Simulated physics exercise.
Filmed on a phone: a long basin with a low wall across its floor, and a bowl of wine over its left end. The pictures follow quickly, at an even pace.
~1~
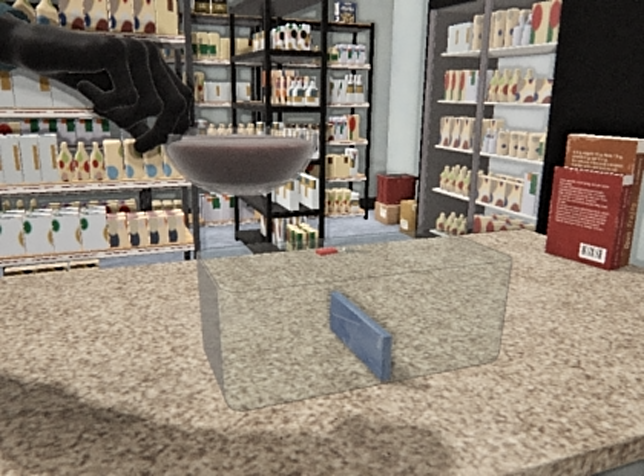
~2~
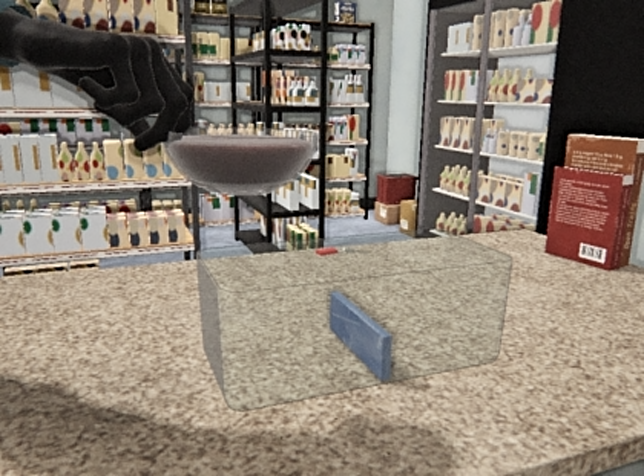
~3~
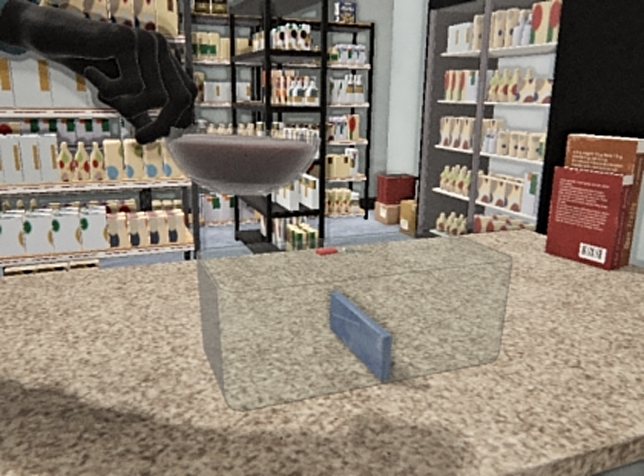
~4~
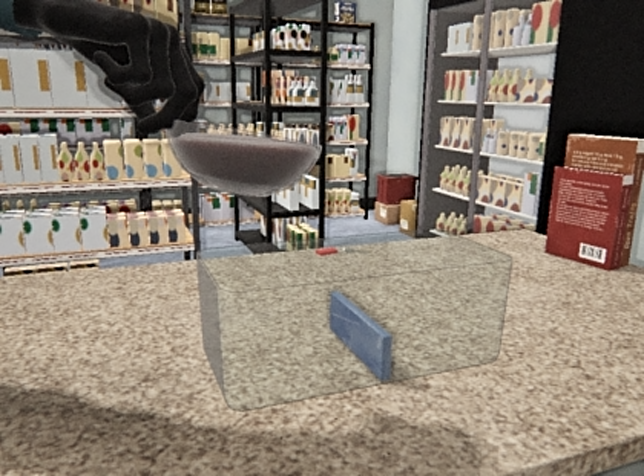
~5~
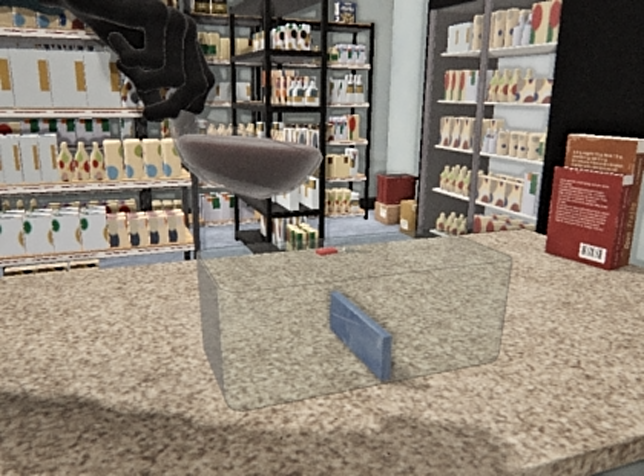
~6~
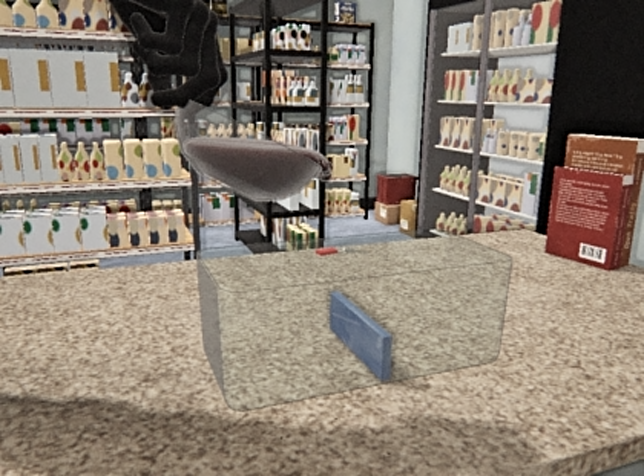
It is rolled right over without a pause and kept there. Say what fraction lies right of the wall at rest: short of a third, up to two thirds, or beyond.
The share right of the wall is between a third and two thirds.
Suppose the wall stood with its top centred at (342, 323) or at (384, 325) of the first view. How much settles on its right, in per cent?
First some 70, then 10 per cent.
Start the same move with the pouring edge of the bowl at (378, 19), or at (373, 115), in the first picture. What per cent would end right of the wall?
First some 95, then 90 per cent.
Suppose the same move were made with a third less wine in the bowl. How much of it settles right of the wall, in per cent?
Close to 25 per cent.
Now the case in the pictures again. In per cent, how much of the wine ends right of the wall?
Close to 45 per cent.
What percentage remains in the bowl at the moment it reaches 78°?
About 15 per cent.
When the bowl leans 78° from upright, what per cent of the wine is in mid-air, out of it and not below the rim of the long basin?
Close to 25 per cent.
A moment on, the bowl is tipped on its side and 13 per cent is still to pour, 24 is left of the wall and 35 right of it.
Next, the bowl is tipped on its side and 0 per cent is still to pour, 53 is left of the wall and 45 right of it.
Then the bowl is tipped on its side and 0 per cent is still to pour, 54 is left of the wall and 45 right of it.
Later the bowl is tipped on its side and 0 per cent is still to pour, 54 is left of the wall and 45 right of it.
At rest 54 per cent lies left of the wall, 46 right of it and 0 outside.
